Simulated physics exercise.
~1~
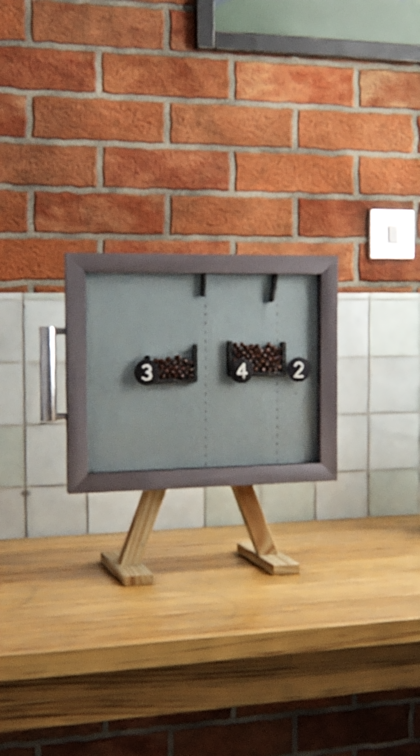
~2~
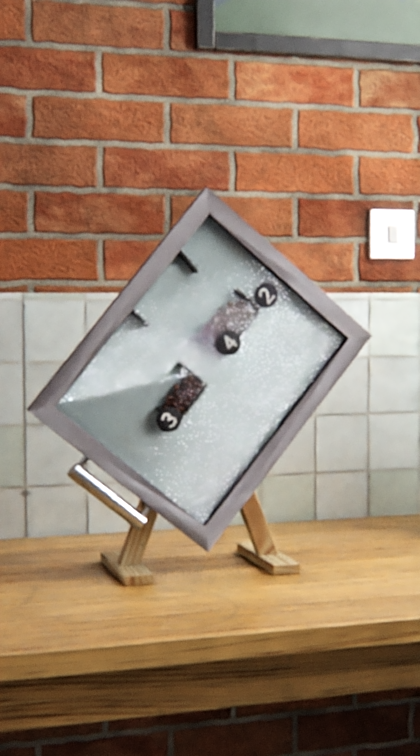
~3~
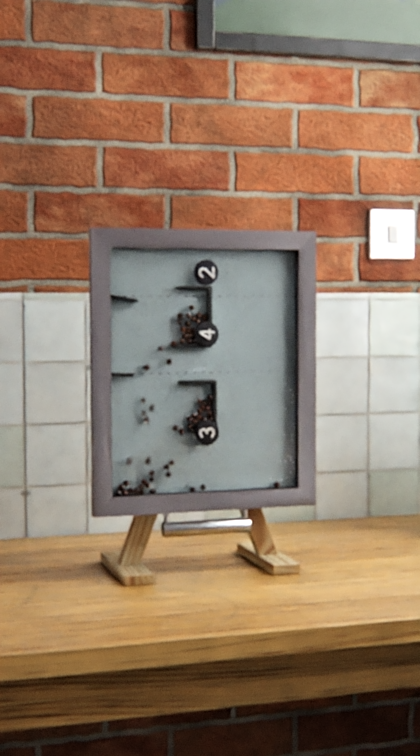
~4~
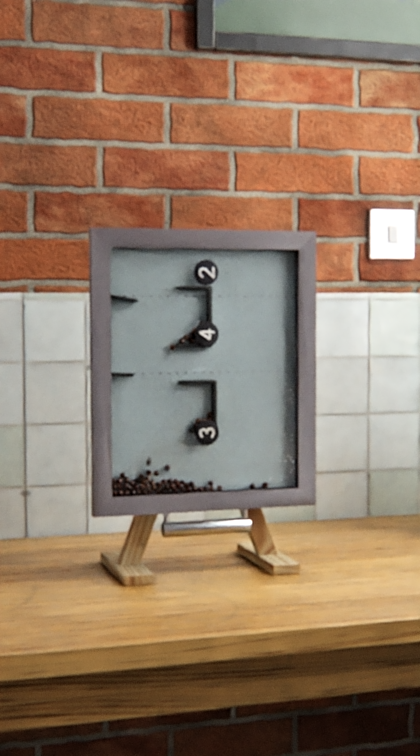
On a wooden table before a brick and tile wall, a framed, clear-faced box stands on a wooden stand, with small dark beads held in two clusters on ledges beside numbered discs. The box turns anticlockwise, its metal handle swinging from the left side down toward the bottom. As it tilts, the beads still sit close to the discs. Once it stands upright on its short side, beads spill off the ledges and drop toward the lower left. Finally the box is still, with most beads heaped along the bottom left and a few left on the middle ledge.
